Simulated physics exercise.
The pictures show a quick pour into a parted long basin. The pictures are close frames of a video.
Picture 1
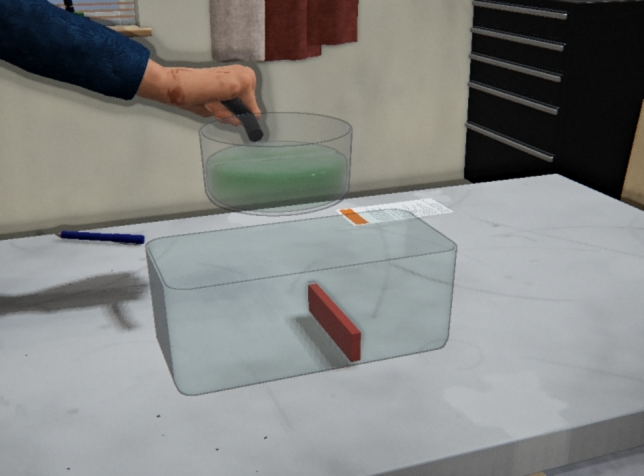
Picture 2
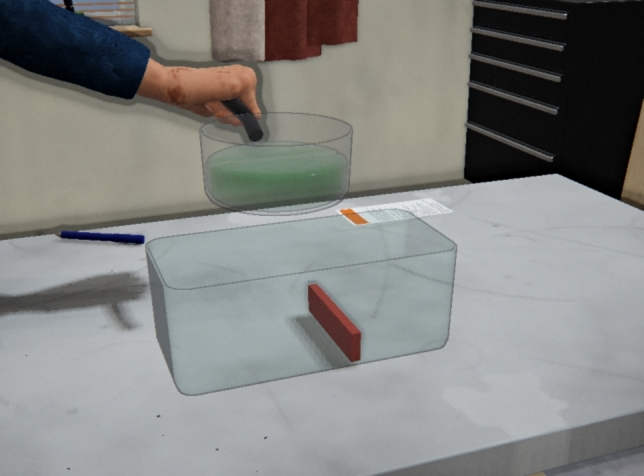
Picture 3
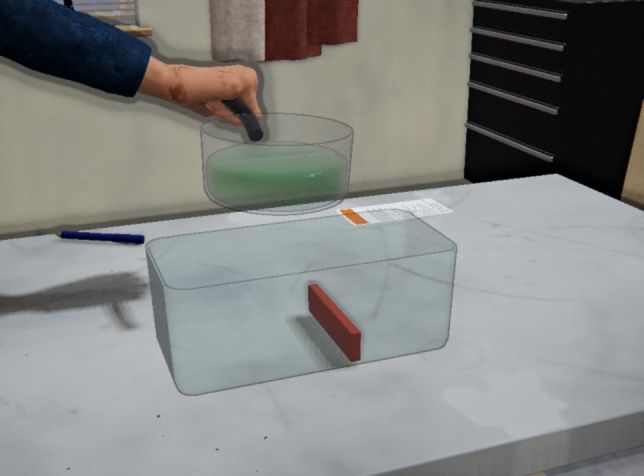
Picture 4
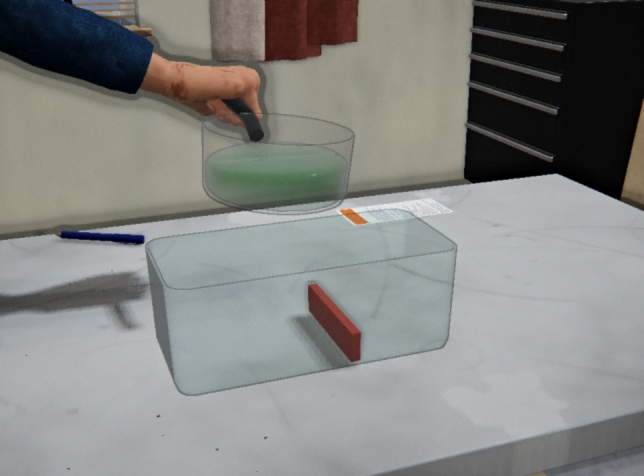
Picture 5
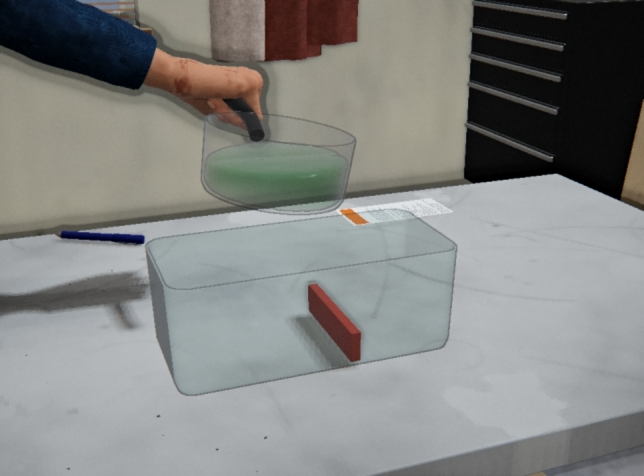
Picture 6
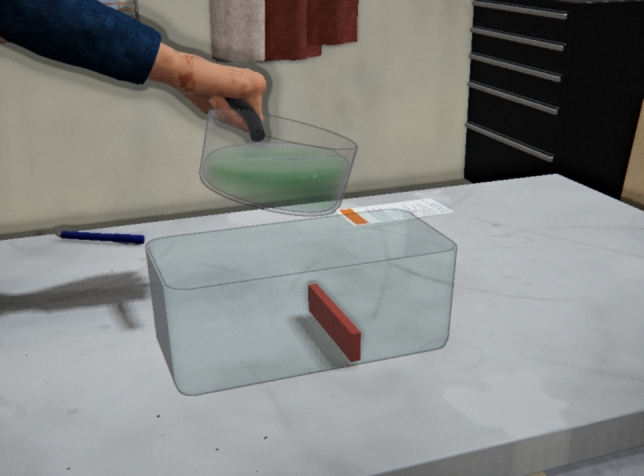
On a marble table, a hand slowly tilts a bowl of green liquid rightward above a clear basin.
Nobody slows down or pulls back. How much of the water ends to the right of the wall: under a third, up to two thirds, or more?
In the end above two thirds is right of the wall.
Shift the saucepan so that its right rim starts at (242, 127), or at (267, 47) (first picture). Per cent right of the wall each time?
The first gives 5 %, the second 35 %.
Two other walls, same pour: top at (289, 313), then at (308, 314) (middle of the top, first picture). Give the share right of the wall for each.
Roughly 95 per cent, and 95 per cent.
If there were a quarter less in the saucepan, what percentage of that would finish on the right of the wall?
Close to 85 per cent.
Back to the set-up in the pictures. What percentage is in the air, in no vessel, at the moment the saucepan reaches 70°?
Near 25 %.
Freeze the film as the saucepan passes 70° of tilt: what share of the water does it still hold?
Some 55 per cent.
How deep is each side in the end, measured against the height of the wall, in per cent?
The left part 10 per cent, the right part 100.
A moment on, the saucepan is tipped part way and 55 per cent is still to pour, 0 is left of the wall and 18 right of it.
Next, the saucepan is tipped right over and 9 per cent is still to pour, 11 is left of the wall and 76 right of it.
Then the saucepan is tipped right over and 0 per cent is still to pour, 15 is left of the wall and 85 right of it.
Later the saucepan is tipped right over and 0 per cent is still to pour, 16 is left of the wall and 83 right of it.
In the end 16 per cent lies left of the wall, 83 right of it and 0 outside.
